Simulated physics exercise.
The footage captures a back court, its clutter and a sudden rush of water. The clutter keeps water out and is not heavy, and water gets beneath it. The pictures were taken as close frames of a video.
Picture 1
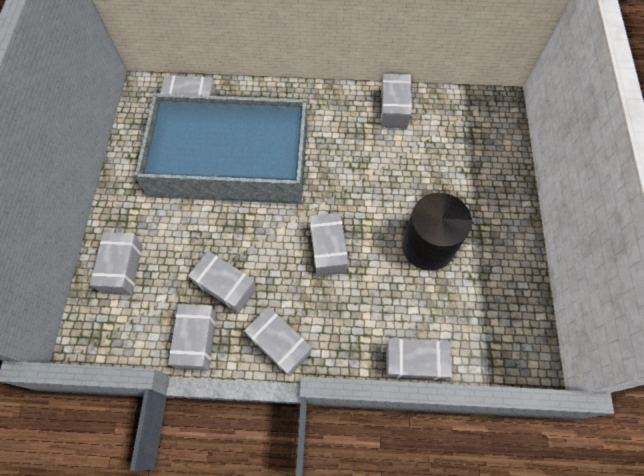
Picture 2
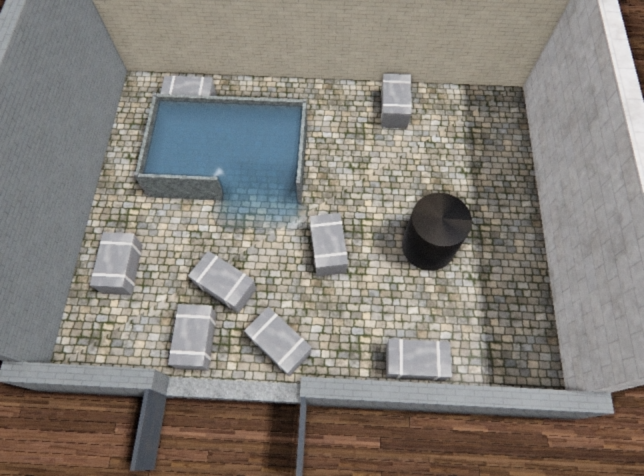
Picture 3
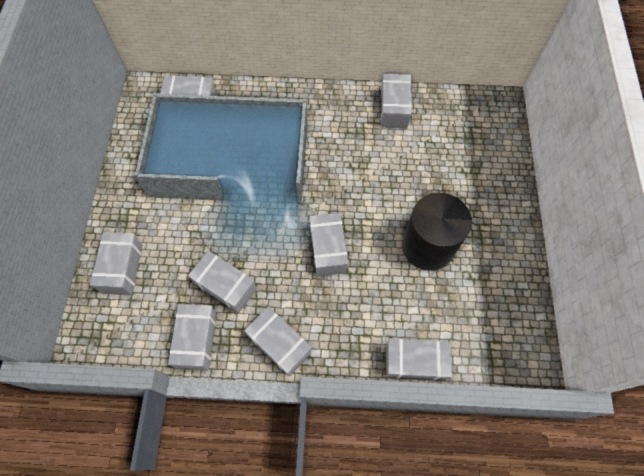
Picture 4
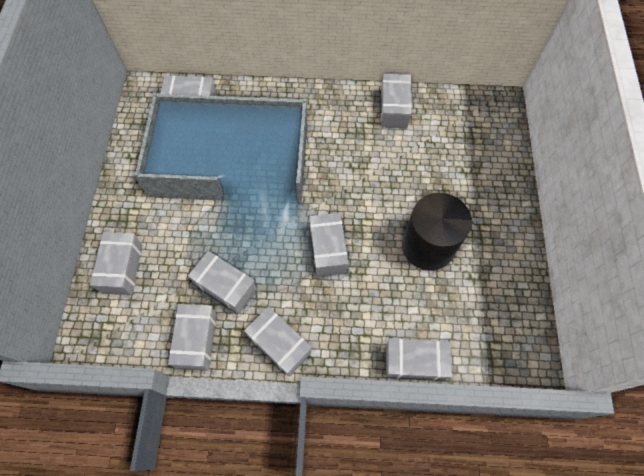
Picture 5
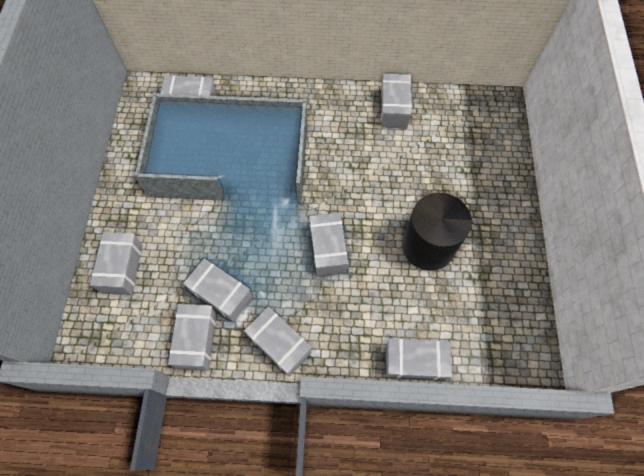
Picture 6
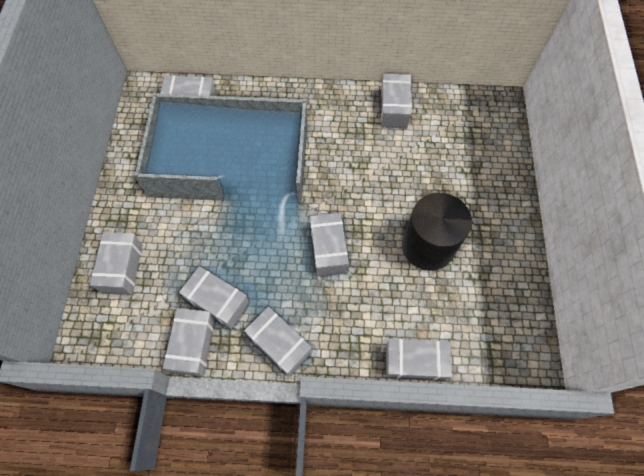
Water pours from a gap in the pool wall and slightly shifts two nearby trunks.
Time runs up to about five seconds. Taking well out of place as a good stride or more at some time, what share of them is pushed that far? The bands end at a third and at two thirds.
I expect the share pushed well aside to be a third to two thirds.
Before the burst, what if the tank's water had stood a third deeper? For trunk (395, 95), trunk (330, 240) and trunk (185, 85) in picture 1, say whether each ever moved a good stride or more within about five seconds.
Order as given: Not past it; displaced that much; not past it.
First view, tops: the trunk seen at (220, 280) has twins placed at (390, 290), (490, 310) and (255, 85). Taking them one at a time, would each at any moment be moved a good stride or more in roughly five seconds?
Result by item: Gets dislodged / gets dislodged / stays where it is.
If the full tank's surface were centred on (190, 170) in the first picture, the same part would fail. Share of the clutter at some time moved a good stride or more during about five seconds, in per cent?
About 50 %.
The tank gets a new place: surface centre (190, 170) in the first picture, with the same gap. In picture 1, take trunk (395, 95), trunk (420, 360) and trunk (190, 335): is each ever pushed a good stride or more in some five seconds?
Object by object: Below the mark, over the mark, over the mark.
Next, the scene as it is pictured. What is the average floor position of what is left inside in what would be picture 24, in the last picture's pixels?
Around (296, 245).
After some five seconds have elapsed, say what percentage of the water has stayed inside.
I'd say close to 72 percent.
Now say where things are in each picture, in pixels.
A trunk at (221, 278), on the bottom; a trunk at (190, 334), on the bottom; 0 of 8 have shifted, in the first picture.
A trunk at (221, 278), on the bottom; a trunk at (190, 334), on the bottom; 0 of 8 have shifted, in the second picture.
A trunk at (221, 278), on the bottom; a trunk at (190, 334), on the bottom; 0 of 8 have shifted, in the third picture.
A trunk at (221, 278) rests on the ground; a trunk at (190, 334) rests on the ground; 0 of 8 have shifted, in the fourth picture.
A trunk at (216, 286) rests on the ground, close to its start; a trunk at (190, 334) rests on the ground; 1 of 8 have shifted, in the fifth picture.
A trunk at (213, 294) rests on the ground, close to its start; a trunk at (187, 340), on the bottom, close to its start; 2 of 8 have shifted, in the sixth picture.
A moment on, 0 of 8 are well off their spots; 1 afloat.
Next, 2 of 8 are well off their spots; 1 afloat.
Later, 4 of 8 are well off their spots; 2 afloat.
In the end, 5 of 8 are well off their spots, and 5 have been at some point; 1 afloat.
